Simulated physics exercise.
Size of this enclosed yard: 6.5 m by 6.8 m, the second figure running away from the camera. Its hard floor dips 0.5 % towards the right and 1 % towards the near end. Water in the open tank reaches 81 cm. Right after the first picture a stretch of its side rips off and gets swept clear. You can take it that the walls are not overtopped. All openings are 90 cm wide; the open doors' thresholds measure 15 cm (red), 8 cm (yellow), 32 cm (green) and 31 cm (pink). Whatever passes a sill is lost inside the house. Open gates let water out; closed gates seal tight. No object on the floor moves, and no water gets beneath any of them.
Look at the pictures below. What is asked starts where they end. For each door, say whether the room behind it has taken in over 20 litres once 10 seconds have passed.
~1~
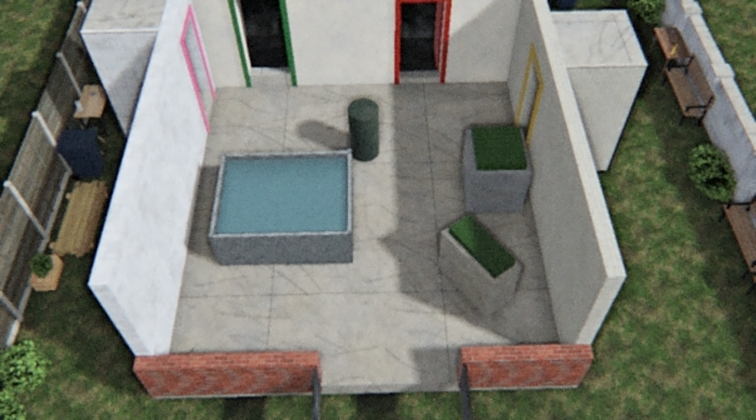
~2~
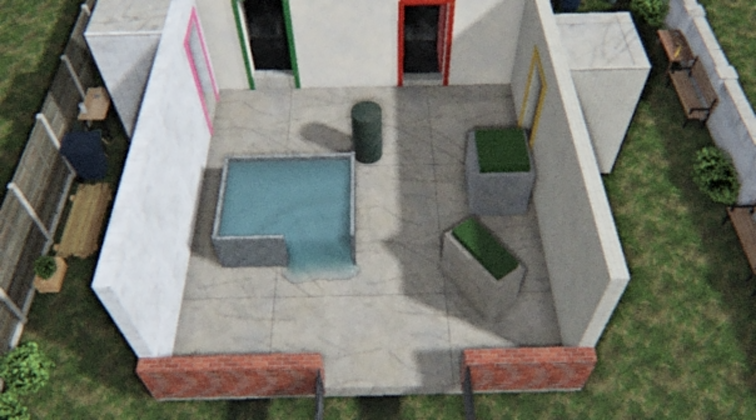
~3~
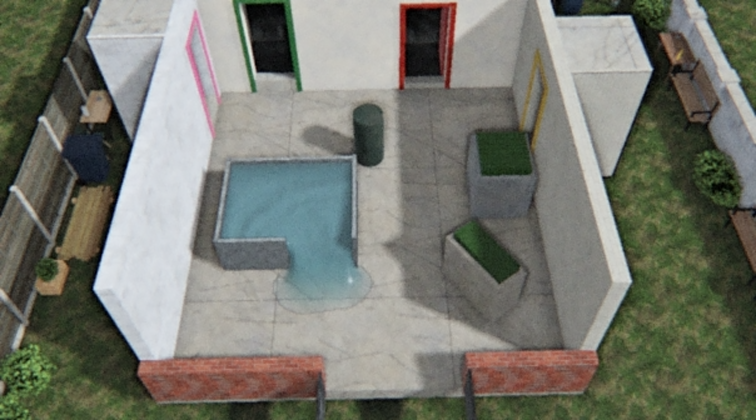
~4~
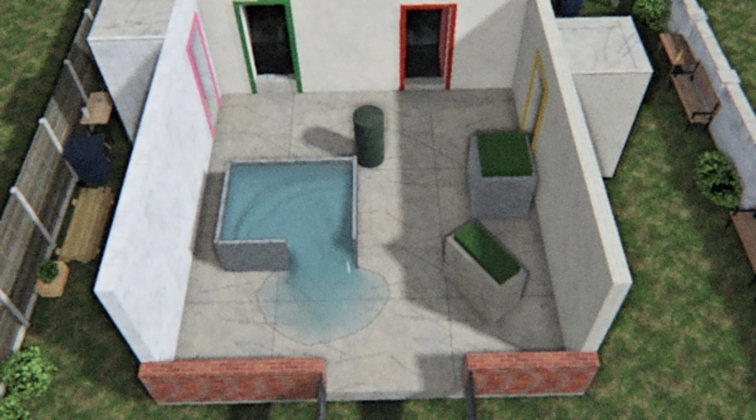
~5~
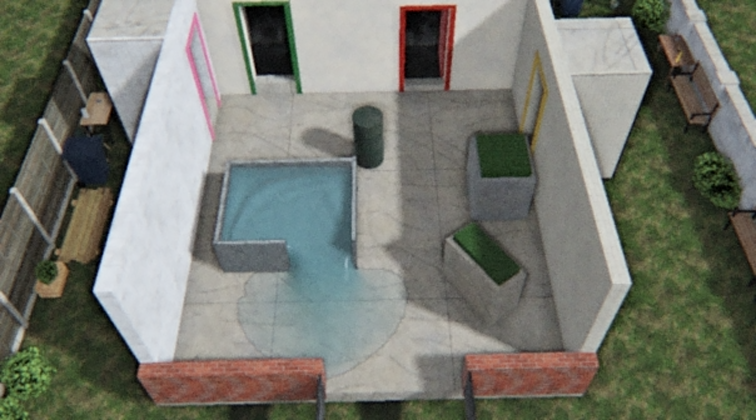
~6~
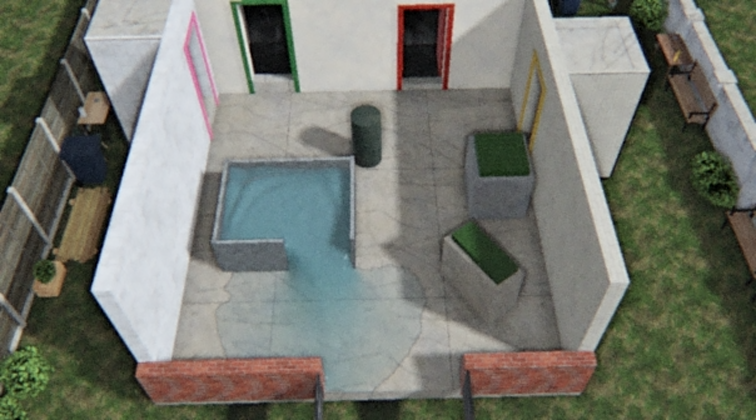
The red door: Not over, the yellow door: Not over, the green door: Not over, the pink door: Not over.
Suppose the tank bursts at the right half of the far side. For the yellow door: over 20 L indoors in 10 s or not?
At the yellow door the limit is exceeded.
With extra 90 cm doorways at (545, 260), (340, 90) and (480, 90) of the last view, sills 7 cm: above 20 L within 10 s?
In sequence the answers are less than that, less than that and less than that.
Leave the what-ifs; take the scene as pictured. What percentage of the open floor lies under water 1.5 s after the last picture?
Near 25 per cent is wet.
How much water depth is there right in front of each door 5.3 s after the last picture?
Readings (cm): Red = 0; yellow = 1; green = 8; pink = 4.
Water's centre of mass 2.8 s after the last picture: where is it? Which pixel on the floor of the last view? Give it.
I'd put it close to (295, 274).
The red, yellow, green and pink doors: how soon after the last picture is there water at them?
So, red at 6.5 s, then yellow at 4.5 s, green at 4.0 s, and pink at 3.2 s.
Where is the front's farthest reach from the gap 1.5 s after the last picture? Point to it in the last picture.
I'd put it close to (567, 372).
Then, 0.7 s after the last picture water covers 20 % of the floor and is deepest (44 cm) near (327, 274); red door not reached, yellow door not reached, green door not reached, pink door not reached.
Then, 1.5 s after the last picture water covers 25 % of the floor and is deepest (37 cm) near (179, 381); red door not reached, yellow door not reached, green door not reached, pink door not reached.
Then, 2.8 s after the last picture water covers 40 % of the floor and is deepest (27 cm) near (168, 381); red door not reached, yellow door not reached, green door not reached, pink door not reached.
Then, 5.3 s after the last picture water covers 55 % of the floor and is deepest (17 cm) near (313, 378); red door not reached, yellow door 1 cm at the sill, 0 L in, green door 8 cm at the sill, 0 L in, pink door 4 cm at the sill, 0 L in.
Then, 9.3 s after the last picture water covers 85 % of the floor and is deepest (8 cm) near (290, 379); red door 1 cm at the sill, 0 L in, yellow door 1 cm at the sill, 0 L in, green door 3 cm at the sill, 0 L in, pink door 4 cm at the sill, 0 L in.
